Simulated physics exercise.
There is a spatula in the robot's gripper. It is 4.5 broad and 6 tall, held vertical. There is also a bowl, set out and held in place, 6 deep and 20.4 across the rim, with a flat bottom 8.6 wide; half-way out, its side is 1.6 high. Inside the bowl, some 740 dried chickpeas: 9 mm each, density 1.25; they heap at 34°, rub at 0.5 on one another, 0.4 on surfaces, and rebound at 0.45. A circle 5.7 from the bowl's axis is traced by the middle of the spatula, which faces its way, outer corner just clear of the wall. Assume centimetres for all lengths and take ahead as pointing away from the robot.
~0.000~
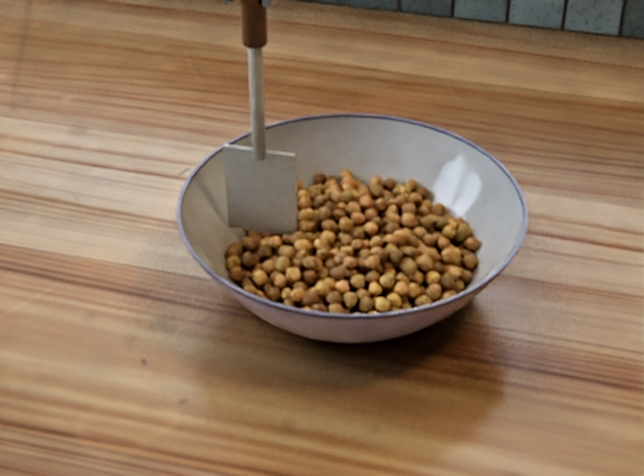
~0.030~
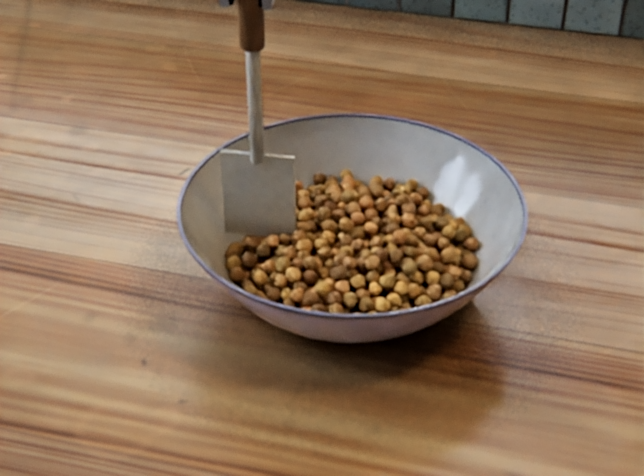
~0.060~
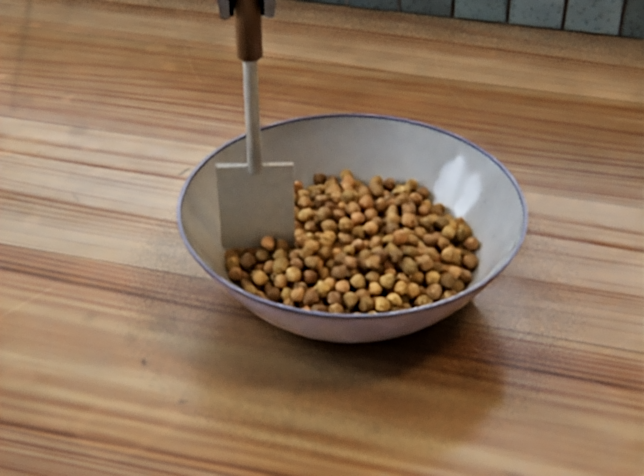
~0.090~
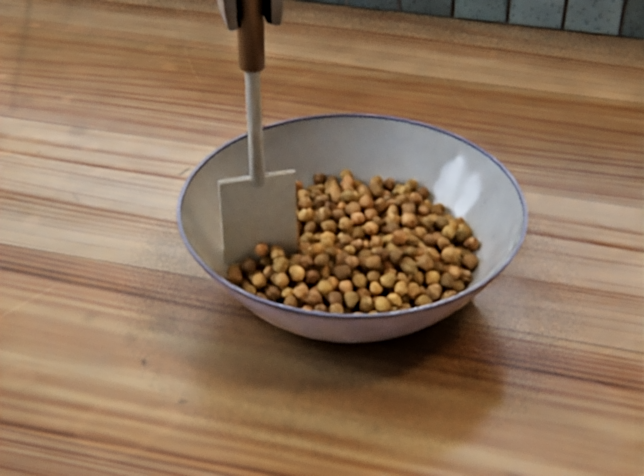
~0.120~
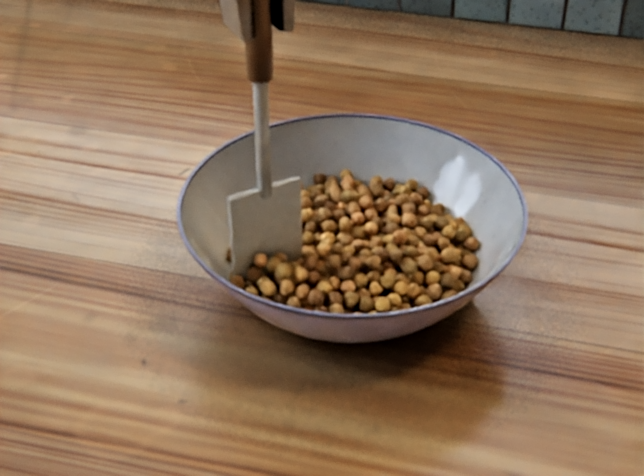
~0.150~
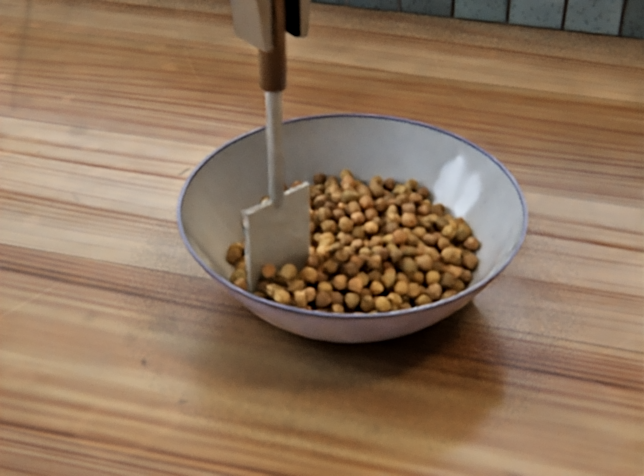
A robot gripper, only partly visible at the top, holds an upright spatula with a brown handle and flat grey blade over a white, blue-rimmed bowl of brown chickpeas. The bowl sits on a striped wooden counter before grey tiles, seen from above at an angle. The blade lowers slightly at the bowl's left, then sweeps toward the viewer and rightward, turning and nudging nearby chickpeas, while the camera stays still.
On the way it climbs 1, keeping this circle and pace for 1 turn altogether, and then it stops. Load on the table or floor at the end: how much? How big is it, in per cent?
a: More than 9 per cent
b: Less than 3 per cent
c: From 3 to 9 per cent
Less than 3 per cent.
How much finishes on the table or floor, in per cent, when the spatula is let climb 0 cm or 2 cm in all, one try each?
Some 5 and some 0 per cent.
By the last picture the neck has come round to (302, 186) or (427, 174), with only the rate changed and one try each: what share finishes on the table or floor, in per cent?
Near 5 per cent for the first, near 15 per cent for the second.
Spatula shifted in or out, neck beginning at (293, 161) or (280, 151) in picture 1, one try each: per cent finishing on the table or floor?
Roughly 0 and 0 per cent.
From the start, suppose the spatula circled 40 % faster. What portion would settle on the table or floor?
Then roughly 5 per cent.
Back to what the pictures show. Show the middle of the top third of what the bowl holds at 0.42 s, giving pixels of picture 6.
That third sits centred at about (402, 233).
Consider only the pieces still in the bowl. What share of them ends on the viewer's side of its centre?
Close to 45 in a hundred.
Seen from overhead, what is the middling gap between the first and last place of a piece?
Some 0 centimetres or so.
By 0.42 s, 174° round, highest piece 7 above the table; 745 in the bowl.
By 0.70 s, 292° round, highest piece 7 above the table; 741 in the bowl, 3 on the table or floor, 1 in flight or on the tool.
By 1.03 s, 0° round, highest piece 5 above the table; 738 in the bowl, 7 on the table or floor.
By 1.73 s, 0° round, highest piece 5 above the table; 738 in the bowl, 7 on the table or floor.
Final count, 738 in the bowl, 7 on the table or floor. That is 1 % on the table or floor.
